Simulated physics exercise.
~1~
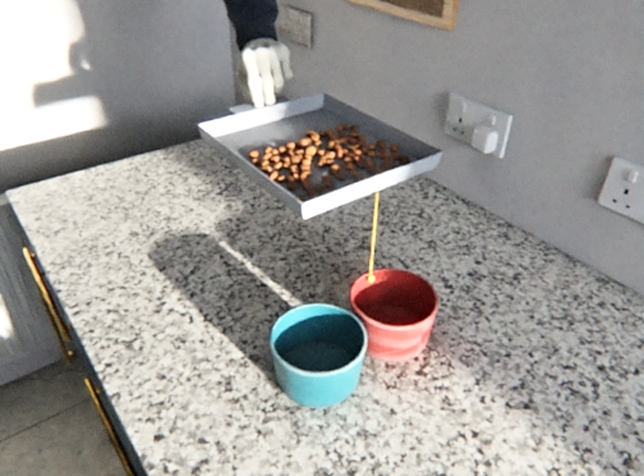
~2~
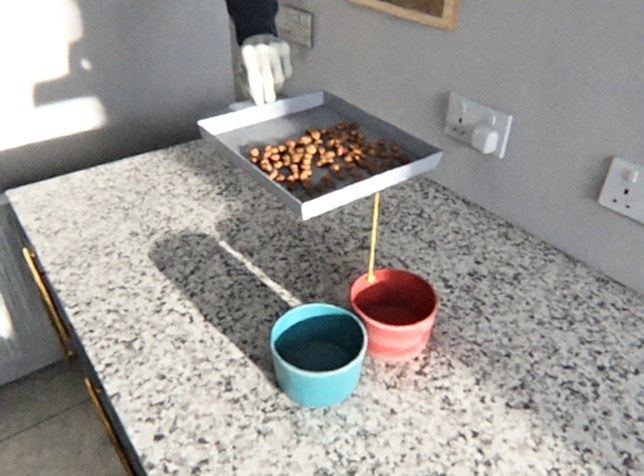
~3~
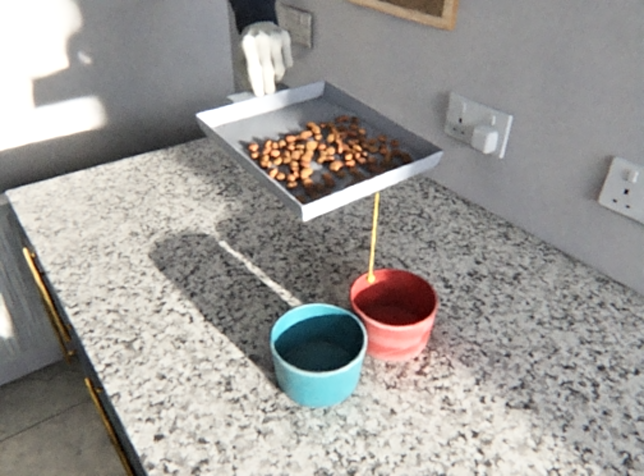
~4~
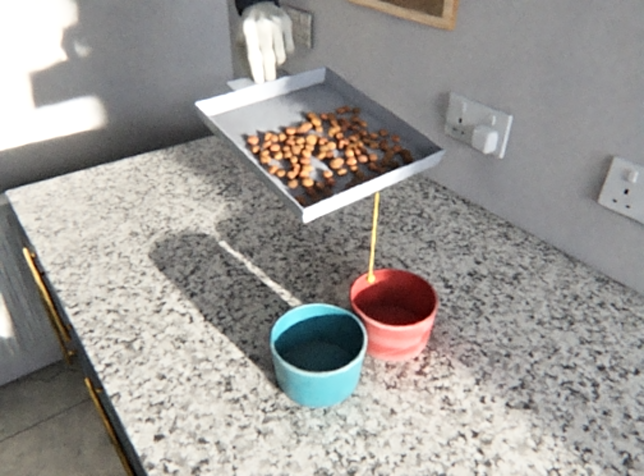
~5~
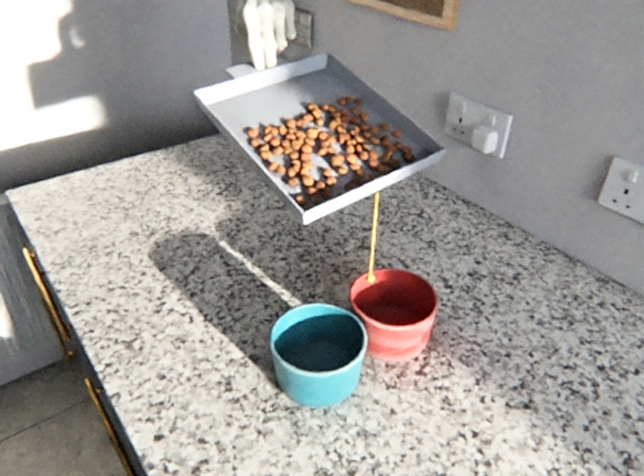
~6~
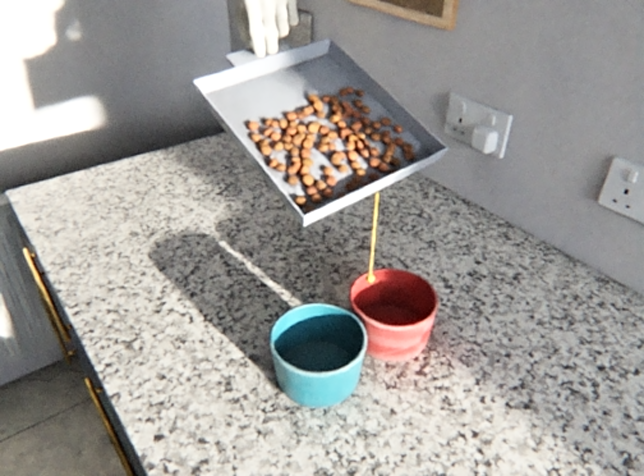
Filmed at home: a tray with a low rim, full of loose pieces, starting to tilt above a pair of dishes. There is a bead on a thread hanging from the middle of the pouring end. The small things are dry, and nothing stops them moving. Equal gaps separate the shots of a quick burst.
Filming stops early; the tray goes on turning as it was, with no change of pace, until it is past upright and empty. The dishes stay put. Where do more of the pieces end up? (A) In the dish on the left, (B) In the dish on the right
Answer: A.
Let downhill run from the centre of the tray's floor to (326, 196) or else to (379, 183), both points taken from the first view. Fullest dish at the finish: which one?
Try 1: The left-side dish; try 2: The right-side dish.
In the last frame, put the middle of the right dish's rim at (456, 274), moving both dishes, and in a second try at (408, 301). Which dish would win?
The dish to the left, then the dish to the left.
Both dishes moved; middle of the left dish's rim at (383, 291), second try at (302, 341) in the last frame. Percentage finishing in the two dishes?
20 and 90 in a hundred, in turn.
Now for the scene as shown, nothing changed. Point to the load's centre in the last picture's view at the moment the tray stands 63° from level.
I'd put the middle close to (348, 180).
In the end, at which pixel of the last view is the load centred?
Last view, resting centre - approx. (338, 364).
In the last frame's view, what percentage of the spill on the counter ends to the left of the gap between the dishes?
Close to 20 %.
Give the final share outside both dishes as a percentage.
Result: Near 10 % of the load.
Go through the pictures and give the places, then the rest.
In the first picture, corners of the pouring end at (304, 201) and (439, 151), level; middle of the load at (329, 162), bits of dog kibble; left dish at (347, 381); right dish at (422, 336); bead on its thread at (370, 278).
In the second picture, corners of the pouring end at (304, 202) and (439, 151), level; middle of the load at (329, 161).
In the third picture, corners of the pouring end at (304, 204) and (440, 150), tipped barely, lowest at the left corner; middle of the load at (329, 158).
In the fourth picture, corners of the pouring end at (305, 207) and (441, 149), tipped a little, lowest at the left corner; middle of the load at (330, 154).
In the fifth picture, corners of the pouring end at (305, 210) and (442, 148), tipped clearly, lowest at the left corner; middle of the load at (330, 150).
In the sixth picture, corners of the pouring end at (305, 213) and (444, 148), tipped clearly, lowest at the left corner; middle of the load at (331, 146); left dish at (347, 381); right dish at (422, 336).
Soon after the last picture, tray tipped steeply; nearly all on the tray; a stray few in the air.
A little later, tray tipped past a quarter turn; about half on the tray; about a quarter in the left dish; a small part in the right dish; a stray few outside both; about a quarter in the air.
Later still, tray tipped past a quarter turn; about two thirds in the left dish; about a quarter in the right dish; a small part outside both.
At rest, tray tipped past a quarter turn; about two thirds in the left dish; about a quarter in the right dish; a small part outside both.
